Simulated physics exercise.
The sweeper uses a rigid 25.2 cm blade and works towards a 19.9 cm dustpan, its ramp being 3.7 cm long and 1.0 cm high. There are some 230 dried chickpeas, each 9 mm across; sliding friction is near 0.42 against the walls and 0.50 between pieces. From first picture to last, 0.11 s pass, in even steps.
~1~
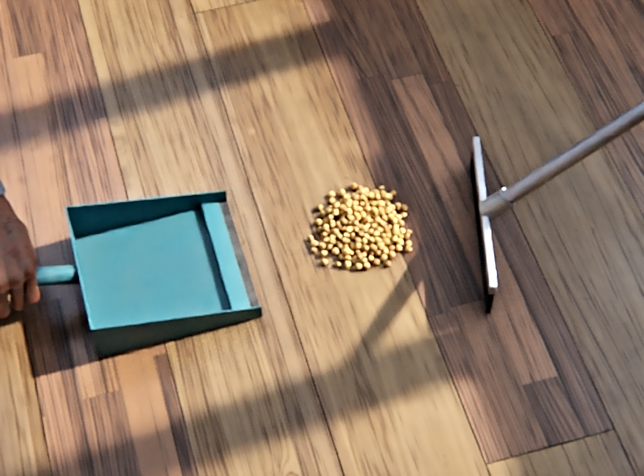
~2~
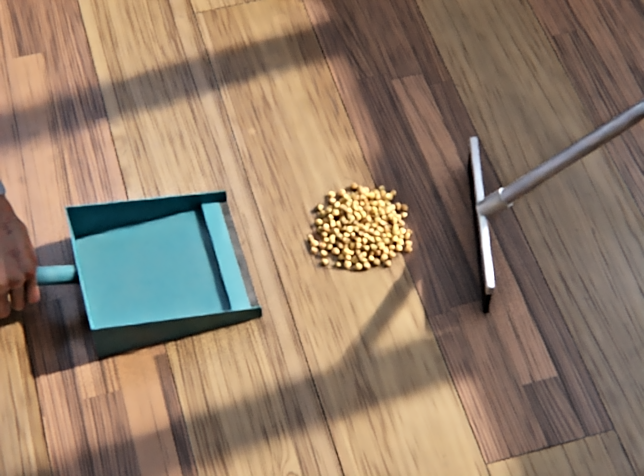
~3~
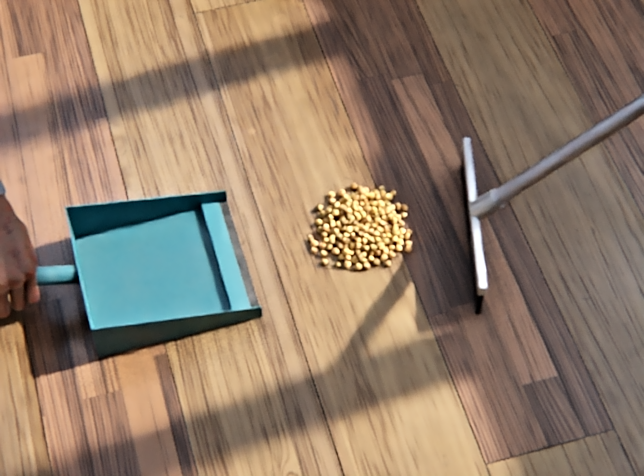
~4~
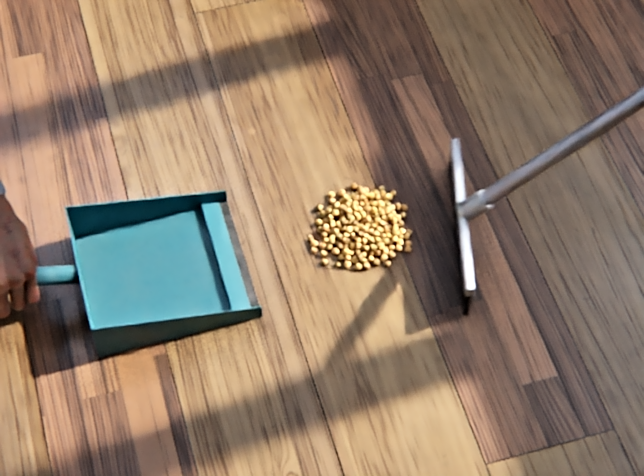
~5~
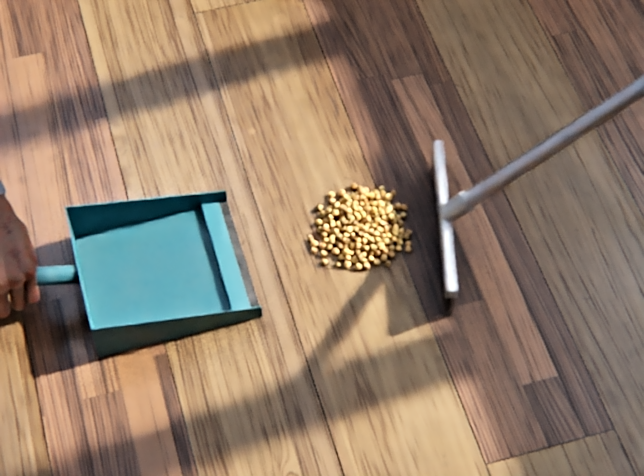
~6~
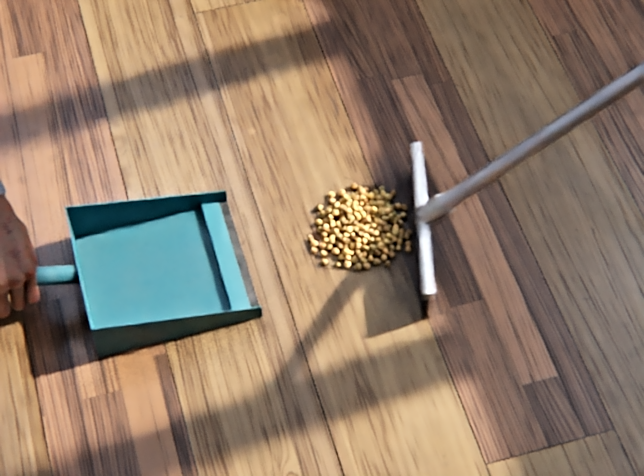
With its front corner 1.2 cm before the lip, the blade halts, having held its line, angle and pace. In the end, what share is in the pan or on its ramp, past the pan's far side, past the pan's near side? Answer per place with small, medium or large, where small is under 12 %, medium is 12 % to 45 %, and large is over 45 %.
Pan large, far side medium, near side small.
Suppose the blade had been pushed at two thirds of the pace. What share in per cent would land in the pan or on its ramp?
Then roughly 45 per cent.
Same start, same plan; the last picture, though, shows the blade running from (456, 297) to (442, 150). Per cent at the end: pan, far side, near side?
You'd see pan at 35, far at 20 and near at 0.
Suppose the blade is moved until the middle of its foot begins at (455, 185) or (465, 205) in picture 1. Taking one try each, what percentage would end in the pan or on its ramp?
Estimates: 60 percent and 60 percent.
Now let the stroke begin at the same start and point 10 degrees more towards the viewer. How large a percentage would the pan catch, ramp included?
I'd expect close to 60 percent.
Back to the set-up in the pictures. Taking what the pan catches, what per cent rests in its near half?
30 per cent.
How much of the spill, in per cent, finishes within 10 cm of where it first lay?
Close to 0 per cent of it.
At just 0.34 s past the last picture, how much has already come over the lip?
Some 60 per cent by that point.
Then, 0.08 s after the last picture, middle of the blade 13 cm from the lip; 0 % over the lip, far side 5 %, near side 0 %.
Then, 0.14 s after the last picture, middle of the blade 6 cm from the lip; 0 % over the lip, far side 15 %, near side 0 %.
Then, 0.34 s after the last picture, middle of the blade 4 cm from the lip; 60 % over the lip, far side 20 %, near side 0 %.
In the end, pan 55 %, far side 20 %, near side 0 %, in front of the lip or behind the blade 20 %.
